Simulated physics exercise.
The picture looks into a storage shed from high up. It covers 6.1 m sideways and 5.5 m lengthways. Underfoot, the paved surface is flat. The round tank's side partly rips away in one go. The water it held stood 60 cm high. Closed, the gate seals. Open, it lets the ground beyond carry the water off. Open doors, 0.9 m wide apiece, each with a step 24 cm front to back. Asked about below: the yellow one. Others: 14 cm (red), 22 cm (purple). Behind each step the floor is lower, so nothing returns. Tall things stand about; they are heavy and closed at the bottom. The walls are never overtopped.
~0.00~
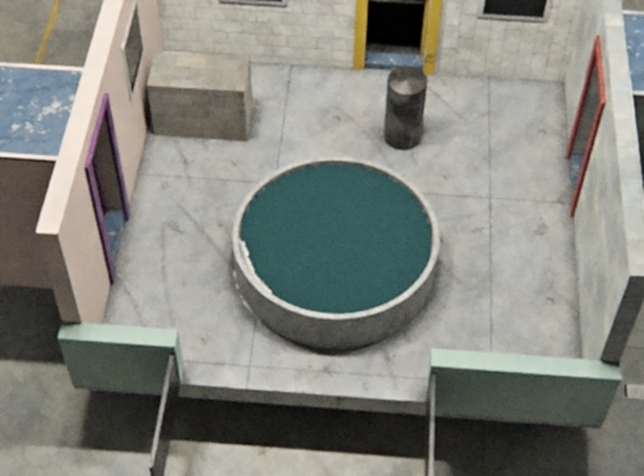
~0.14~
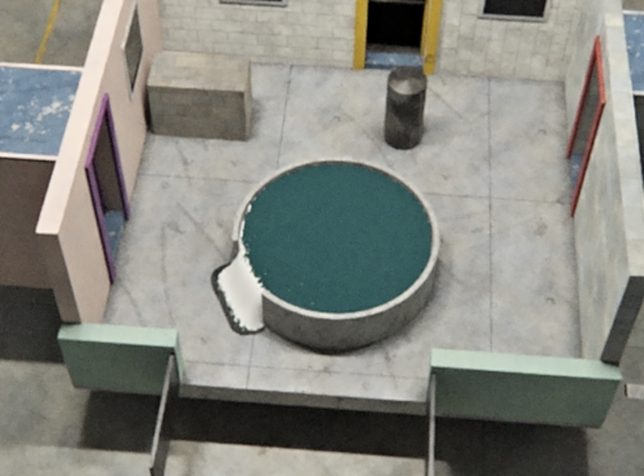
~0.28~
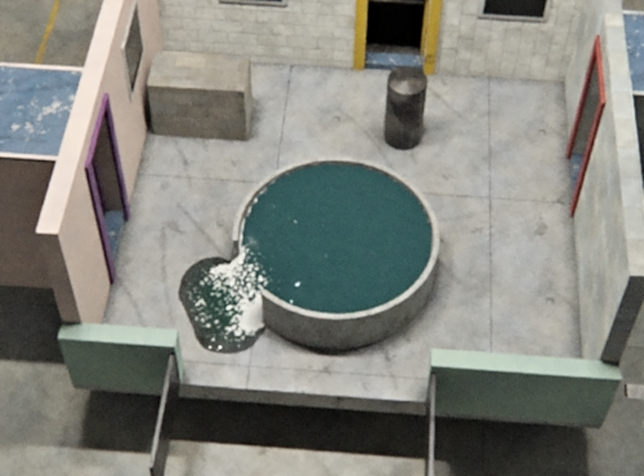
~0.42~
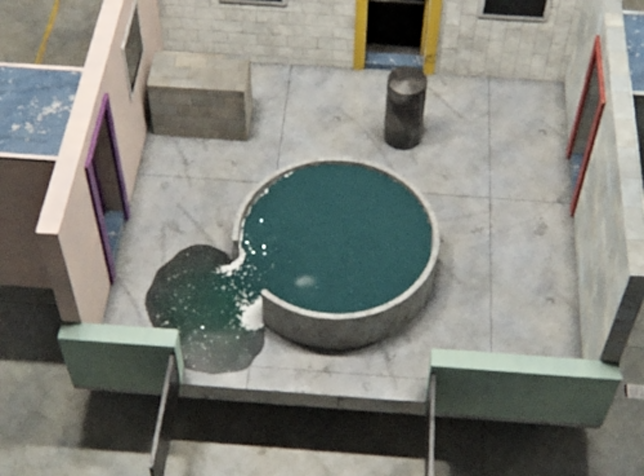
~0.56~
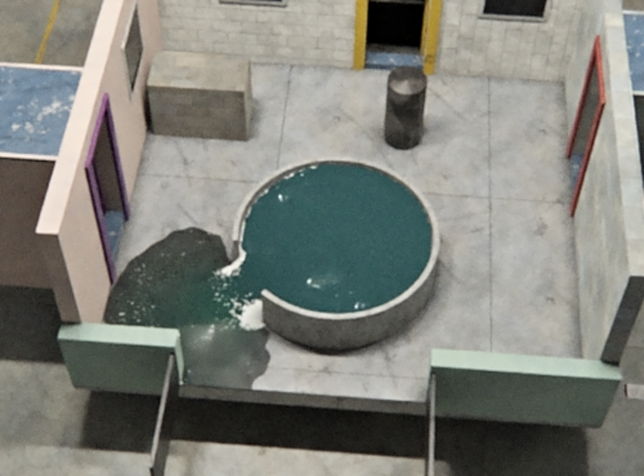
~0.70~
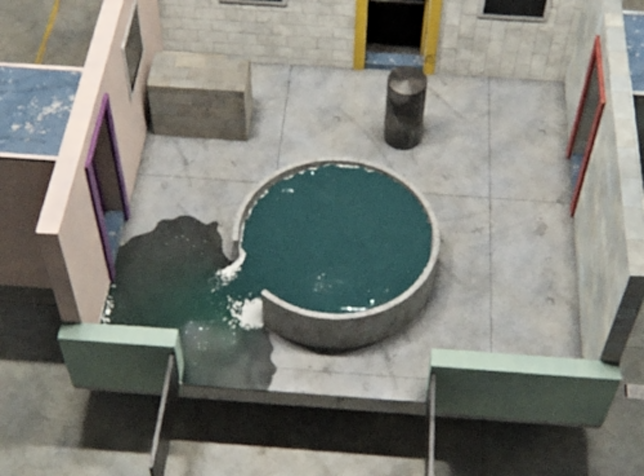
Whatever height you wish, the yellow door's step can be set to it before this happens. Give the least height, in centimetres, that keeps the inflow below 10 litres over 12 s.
About 8.5 cm.
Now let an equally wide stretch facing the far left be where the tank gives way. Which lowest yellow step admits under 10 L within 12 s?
Close to 6.5 cm at the least.
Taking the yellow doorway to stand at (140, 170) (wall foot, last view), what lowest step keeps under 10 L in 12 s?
It needs about 16 cm.
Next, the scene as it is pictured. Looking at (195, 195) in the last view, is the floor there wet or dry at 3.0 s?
I'd say that place has got wet.
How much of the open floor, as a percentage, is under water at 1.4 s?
Roughly 15 percent.
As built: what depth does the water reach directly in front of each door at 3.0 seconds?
Depths, in cm - red: 0, yellow: 0, purple: 21.
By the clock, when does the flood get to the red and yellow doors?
Red 5.5 s, yellow 4.5 s.
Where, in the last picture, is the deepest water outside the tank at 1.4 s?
Look close to (94, 360).
After 1.4 s water covers 15 % of the floor, deepest (45 cm) near (94, 360); it has not reached the yellow door.
After 3.0 s water covers 30 % of the floor, deepest (32 cm) near (94, 360); it has not reached the yellow door.
After 12.0 s water covers 95 % of the floor, deepest (11 cm) near (94, 360); 9 cm at the yellow door, 0 litres in over its 12 cm step.
At the yellow door as built, the water arrived by 4.7 s and peaked near 10 cm at 7.2 s.
With a step of 6.5 cm, 37 litres would have come in within the 12 s; with 10.5 cm, 1 litre. So under 10 litres takes about 8.5 cm.
